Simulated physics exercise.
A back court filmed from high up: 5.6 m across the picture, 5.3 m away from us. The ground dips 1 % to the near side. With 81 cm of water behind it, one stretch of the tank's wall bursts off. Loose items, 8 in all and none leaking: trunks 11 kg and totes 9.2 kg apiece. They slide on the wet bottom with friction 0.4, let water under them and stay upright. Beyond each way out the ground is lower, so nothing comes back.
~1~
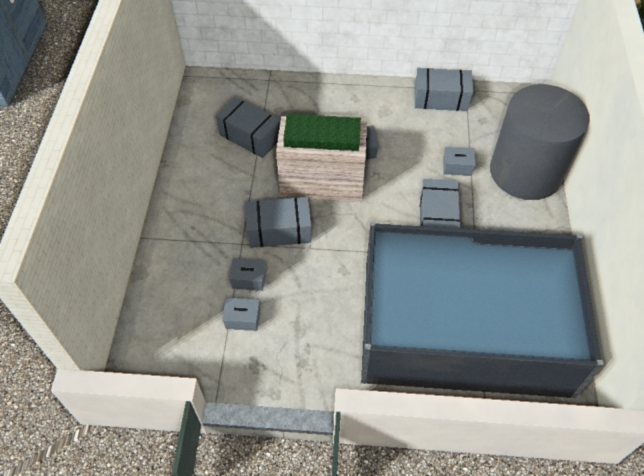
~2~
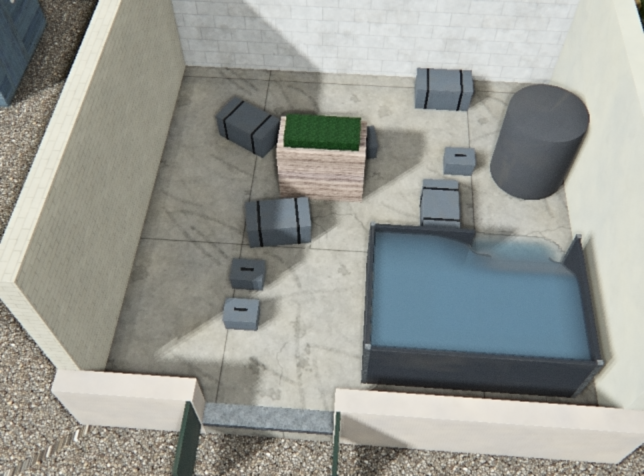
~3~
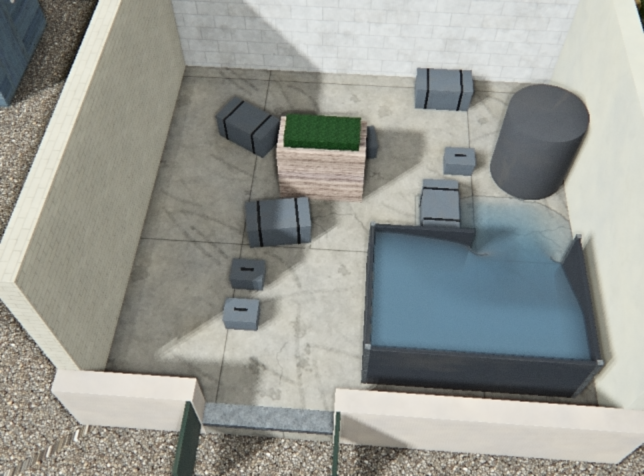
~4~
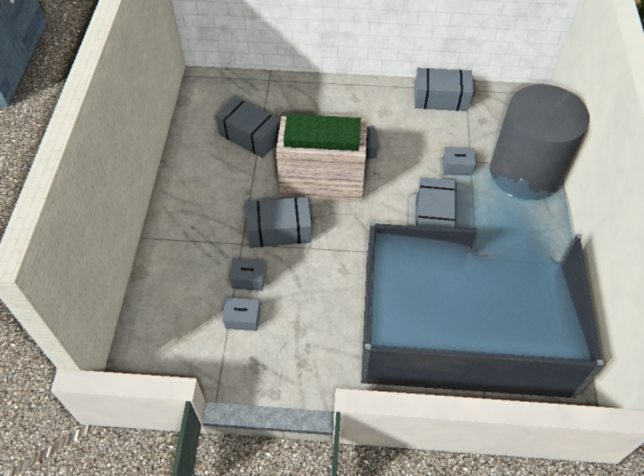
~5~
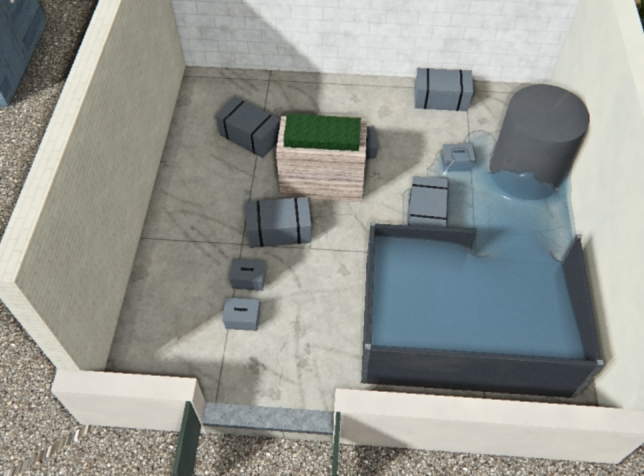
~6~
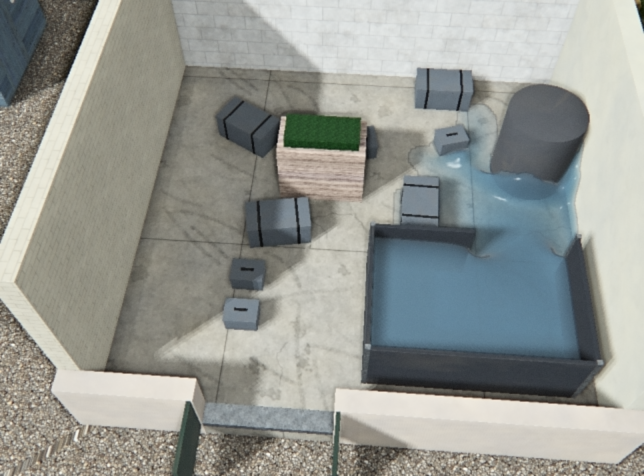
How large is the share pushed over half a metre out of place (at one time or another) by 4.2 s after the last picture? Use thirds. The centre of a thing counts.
That comes to at least two thirds.
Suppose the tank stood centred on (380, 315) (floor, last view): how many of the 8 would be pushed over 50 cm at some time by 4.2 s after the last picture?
In that case 5 of them.
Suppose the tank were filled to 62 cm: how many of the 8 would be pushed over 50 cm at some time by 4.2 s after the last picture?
In that case 5 of them.
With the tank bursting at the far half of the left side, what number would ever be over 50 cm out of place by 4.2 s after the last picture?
In that case 5 of them.
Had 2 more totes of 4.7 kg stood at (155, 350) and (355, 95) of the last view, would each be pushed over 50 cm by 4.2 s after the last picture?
In that order: Less, over.
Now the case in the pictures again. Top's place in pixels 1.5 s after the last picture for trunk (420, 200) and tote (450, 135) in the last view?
Around (370, 220) and (383, 72).
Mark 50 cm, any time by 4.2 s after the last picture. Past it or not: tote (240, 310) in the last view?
Answer: Short of it.
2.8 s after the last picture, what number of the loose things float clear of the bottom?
2 of them.
Then, 0.4 s after the last picture 1 of 8 are over 50 cm from their spots; 0 afloat.
Then, 1.5 s after the last picture 3 of 8 are over 50 cm from their spots; 2 afloat.
Then, 2.8 s after the last picture 4 of 8 are over 50 cm from their spots; 2 afloat.
Then, 4.2 s after the last picture 7 of 8 are over 50 cm from their spots, and 7 have been at some point; 5 afloat.
